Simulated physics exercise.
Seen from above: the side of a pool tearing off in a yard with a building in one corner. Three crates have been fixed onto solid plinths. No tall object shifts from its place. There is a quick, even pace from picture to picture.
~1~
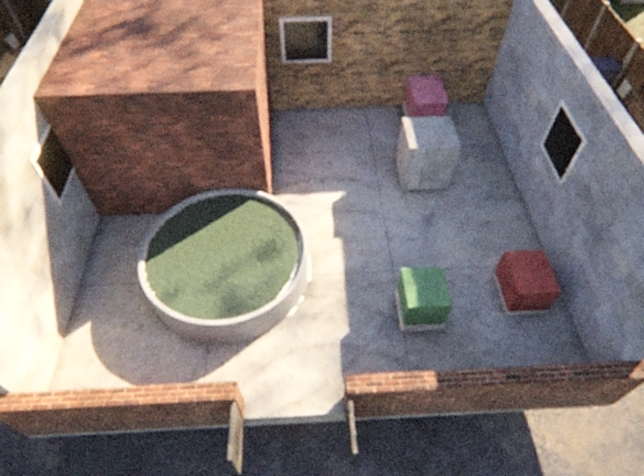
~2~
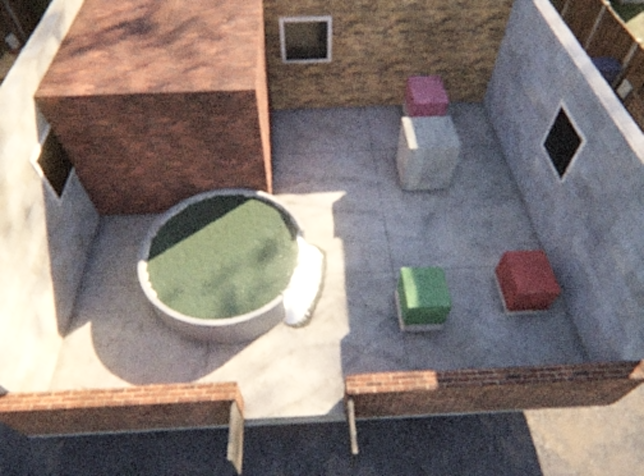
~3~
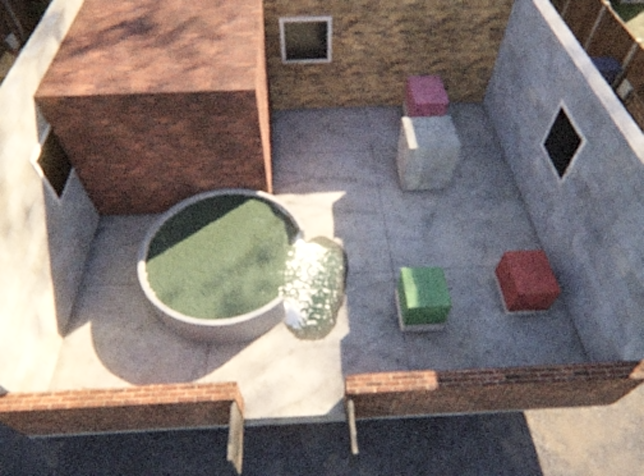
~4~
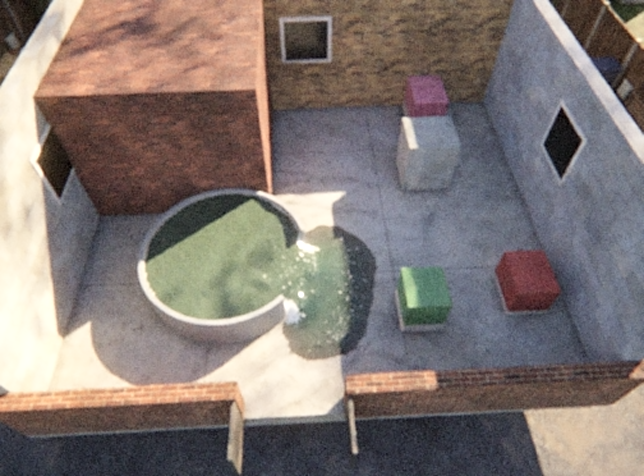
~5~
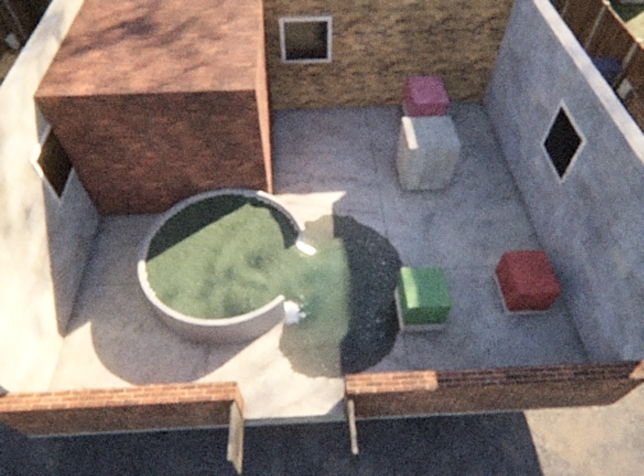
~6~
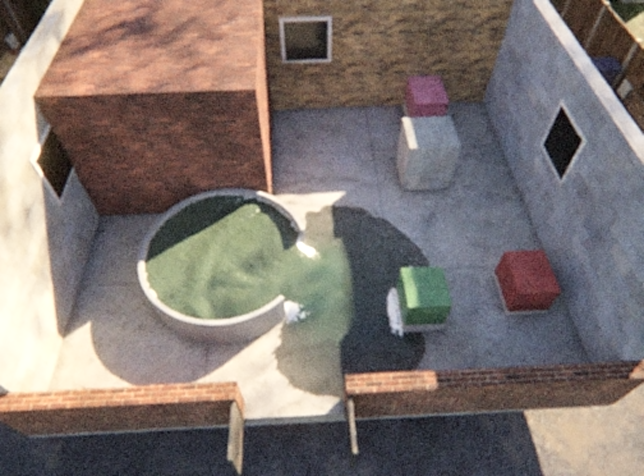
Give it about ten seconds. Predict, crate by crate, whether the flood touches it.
My prediction: The green crate is touched; the pink crate remains untouched; the red crate is touched.
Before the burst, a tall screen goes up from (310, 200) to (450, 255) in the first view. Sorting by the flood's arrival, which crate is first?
First is the green-painted one.
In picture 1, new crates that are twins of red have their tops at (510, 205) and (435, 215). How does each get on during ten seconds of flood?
Result, in sequence: Is inundated, is inundated.
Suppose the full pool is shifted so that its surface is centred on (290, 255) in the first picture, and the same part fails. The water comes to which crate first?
Answer: The crate marked green.
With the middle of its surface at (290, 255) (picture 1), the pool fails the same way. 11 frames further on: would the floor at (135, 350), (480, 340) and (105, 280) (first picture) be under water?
The first spot is not reached, the second inundated, and the third not reached.
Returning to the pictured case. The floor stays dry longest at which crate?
That would be the crate marked pink.
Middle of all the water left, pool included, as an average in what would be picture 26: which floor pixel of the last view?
Close to (353, 279), I reckon.
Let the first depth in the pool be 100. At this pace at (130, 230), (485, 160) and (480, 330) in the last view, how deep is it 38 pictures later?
Roughly 0, 12 and 20 per cent, in turn.
A moment on, water covers 25 % of the floor; the green crate water round its plinth, the pink crate not reached, the red crate water round its plinth.
Next, water covers 35 % of the floor; the green crate water round its plinth, the pink crate not reached, the red crate water round its plinth.
Then, water covers 50 % of the floor; the green crate water round its plinth, the pink crate not reached, the red crate water round its plinth.
Later, water covers 65 % of the floor; the green crate water round its plinth, the pink crate water round its plinth, the red crate water round its plinth.
In the end, water covers 95 % of the floor; the green crate was topped, the pink crate stayed above the water, the red crate was topped.
